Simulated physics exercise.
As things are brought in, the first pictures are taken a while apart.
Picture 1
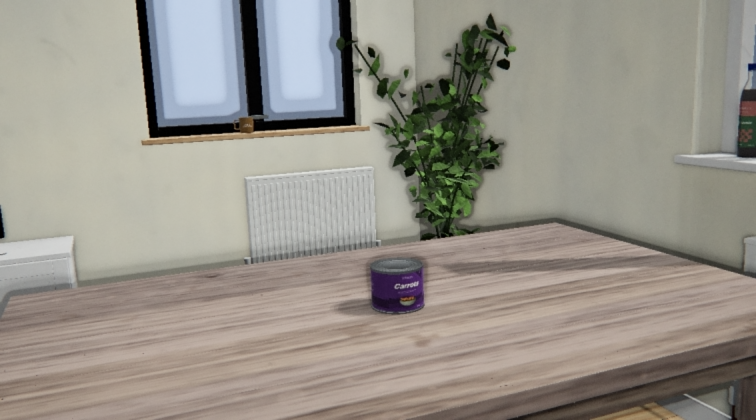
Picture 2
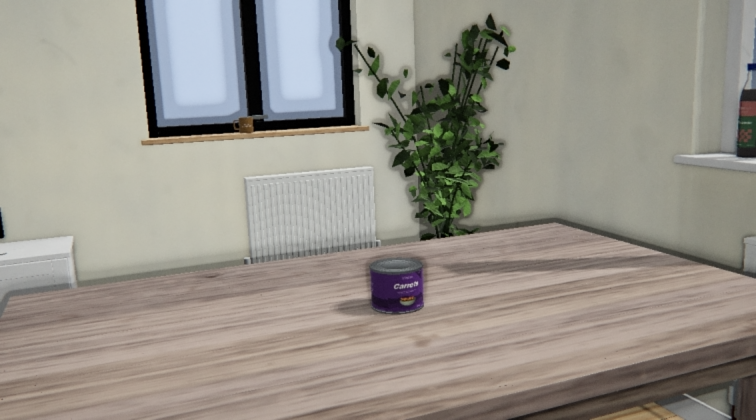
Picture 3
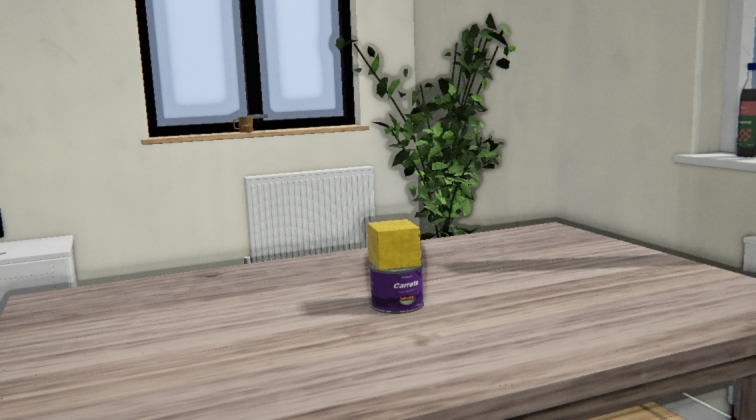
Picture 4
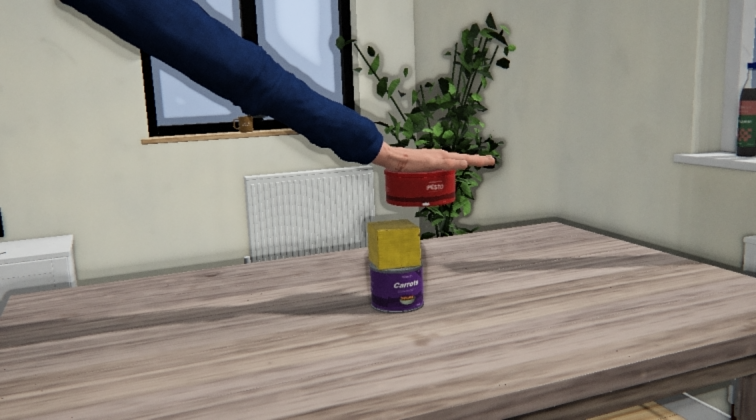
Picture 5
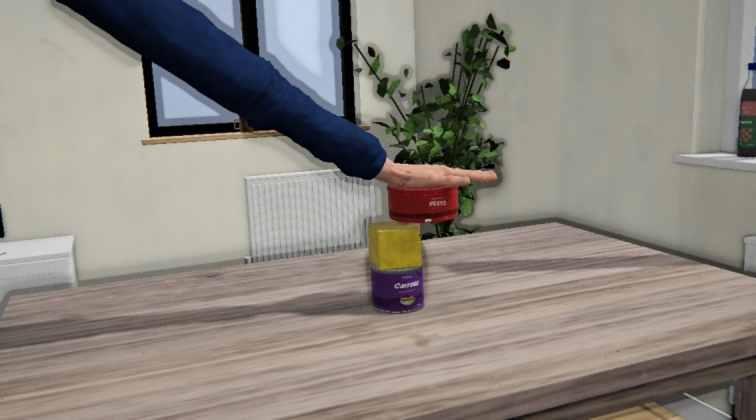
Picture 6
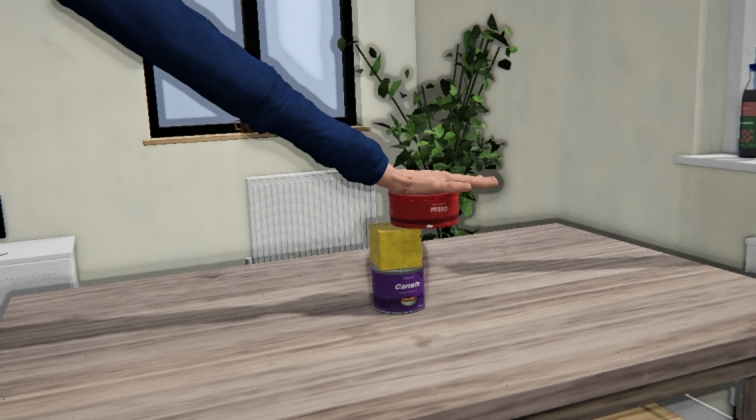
A yellow block appears on top of a purple tub that sits alone on a wooden table, near a window and a leafy plant. A blue-sleeved arm then reaches in from the left with a red tub beneath its hand, lowering it onto the block's top, slightly to the right, and keeping hold.
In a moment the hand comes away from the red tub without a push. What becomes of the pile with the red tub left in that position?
My guess is the pile will not stay put.
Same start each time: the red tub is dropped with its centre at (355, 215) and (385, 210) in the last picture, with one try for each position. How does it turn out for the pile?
So, in case one it falls over, and in case two it stays steady.
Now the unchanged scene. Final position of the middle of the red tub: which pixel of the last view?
The object winds up at approximately (505, 276).
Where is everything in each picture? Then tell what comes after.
In the first frame, the last thing is not in view yet; purple tub (397, 285).
In the second frame, the last thing is not in view yet; purple tub (397, 285).
In the third frame, the last thing is not in view yet; purple tub (397, 285).
The fourth frame shows coming down; red tub (420, 185); purple tub (397, 284).
The fifth frame shows coming down; red tub (423, 200); purple tub (397, 285).
The sixth frame shows set down, still held; red tub (424, 206); purple tub (398, 286).
Then, 0.30 s later than the last frame, red tub now fallen.
Then, 0.40 s later than the last frame, things are still on the move.
Then, 0.50 s later than the last frame, as before.
Then, 1.60 s later than the last frame, nothing new.
When it is over, fallen, red tub; the other 2 as before. End places, in pixels of the last picture, red tub near (505, 276). The pile comes apart.
